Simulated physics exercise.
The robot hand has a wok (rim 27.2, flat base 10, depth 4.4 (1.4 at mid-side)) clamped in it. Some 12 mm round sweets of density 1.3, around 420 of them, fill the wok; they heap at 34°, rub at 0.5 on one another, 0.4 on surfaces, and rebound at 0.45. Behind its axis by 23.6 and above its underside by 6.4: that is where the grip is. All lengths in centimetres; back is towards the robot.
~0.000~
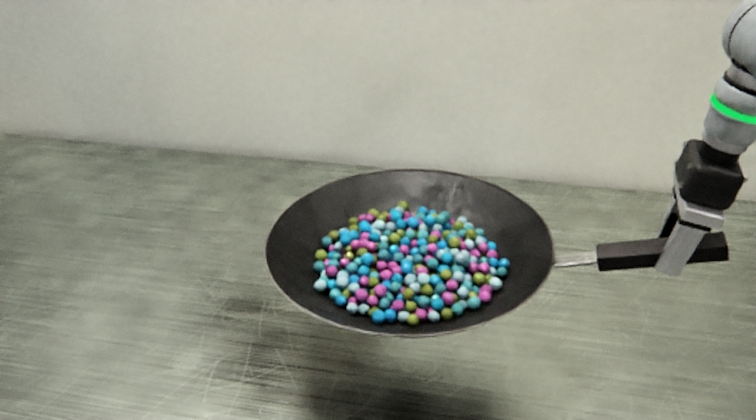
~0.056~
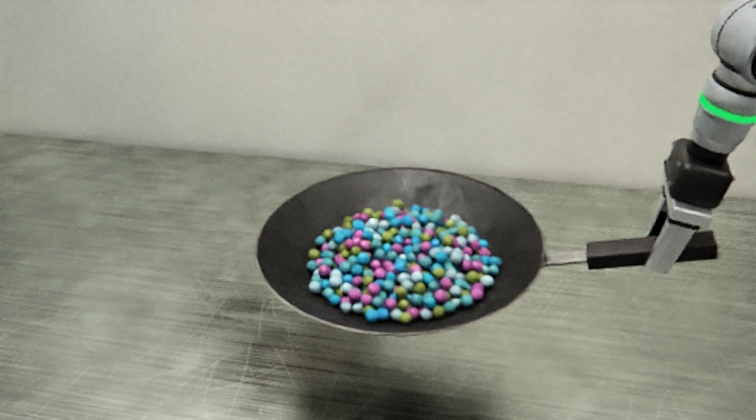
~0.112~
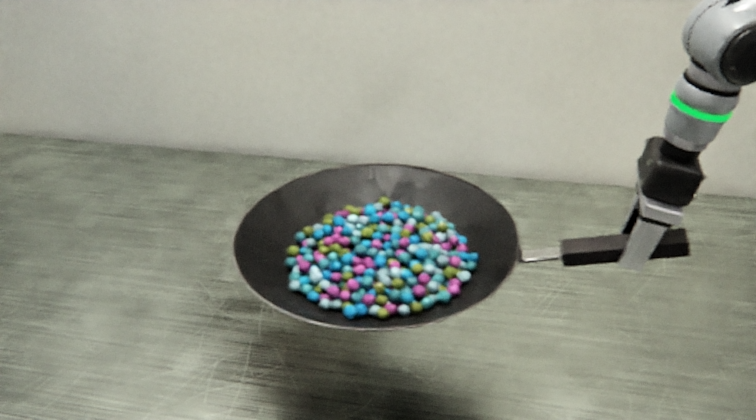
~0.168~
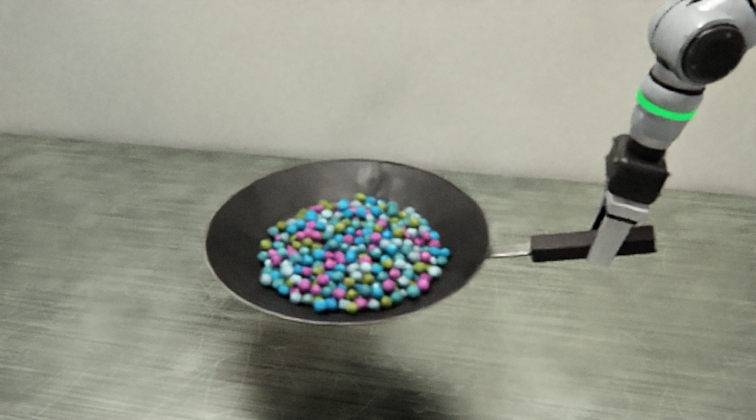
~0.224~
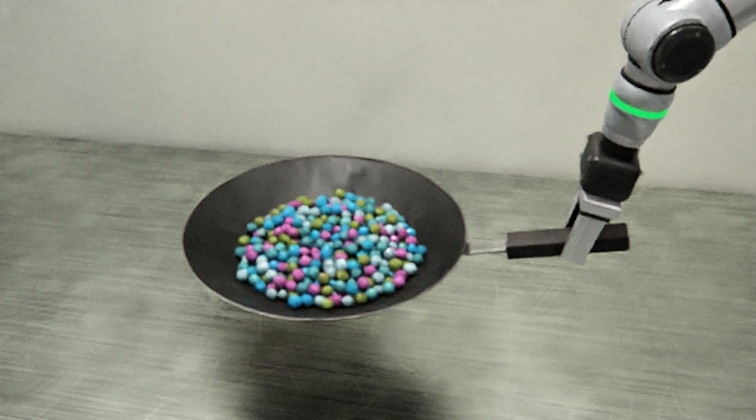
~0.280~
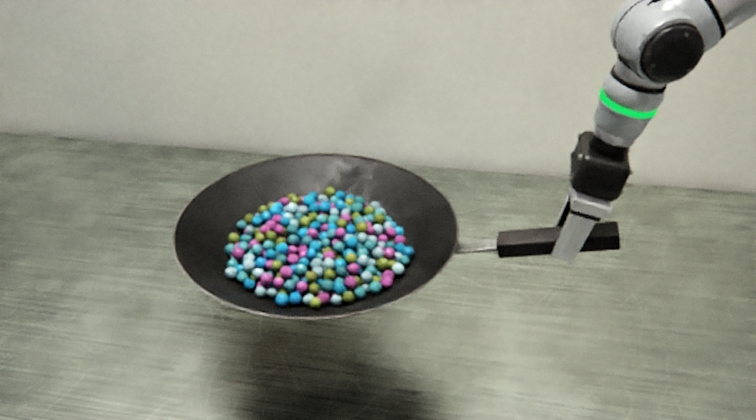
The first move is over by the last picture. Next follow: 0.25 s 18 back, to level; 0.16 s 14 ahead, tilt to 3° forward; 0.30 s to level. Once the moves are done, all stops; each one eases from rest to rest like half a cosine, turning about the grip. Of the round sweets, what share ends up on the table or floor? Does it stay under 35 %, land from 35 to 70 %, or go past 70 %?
It stays under 35 %.
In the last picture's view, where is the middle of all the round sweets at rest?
Their centre ends up roughly at (377, 263) in the final picture.
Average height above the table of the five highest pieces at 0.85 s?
They are some 16 centimetres up.
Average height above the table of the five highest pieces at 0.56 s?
Somewhere around 15 centimetres high.
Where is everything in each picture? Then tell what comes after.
In the first frame, wok middle at (408, 260), level; upper third of the load around (409, 254), from x 320 to 505, top at y 205; 417 in the wok.
In the second frame, wok middle at (399, 258), level; upper third of the load around (404, 252), from x 315 to 495, top at y 205.
In the third frame, wok middle at (376, 254), level; upper third of the load around (383, 249), from x 290 to 475, top at y 200.
In the fourth frame, wok middle at (348, 249), tilted 1° backward; upper third of the load around (354, 244), from x 265 to 445, top at y 200.
In the fifth frame, wok middle at (326, 245), tilted 2° backward; upper third of the load around (329, 240), from x 240 to 420, top at y 195.
In the sixth frame, wok middle at (318, 244), tilted 2° backward; upper third of the load around (311, 237), from x 230 to 410, top at y 190; 417 in the wok.
By 0.56 s, level, highest piece 16 above the table; 409 in the wok, 8 in flight or on a rim.
By 0.85 s, tilted 1° forward, highest piece 17 above the table; 333 in the wok, 19 on the table or floor, 65 in flight or on a rim.
By 1.19 s, level, highest piece 14 above the table; 331 in the wok, 86 on the table or floor.
By 2.24 s, level, highest piece 14 above the table; 331 in the wok, 86 on the table or floor.
Final count, 331 in the wok, 86 on the table or floor. That is 21 % on the table or floor.
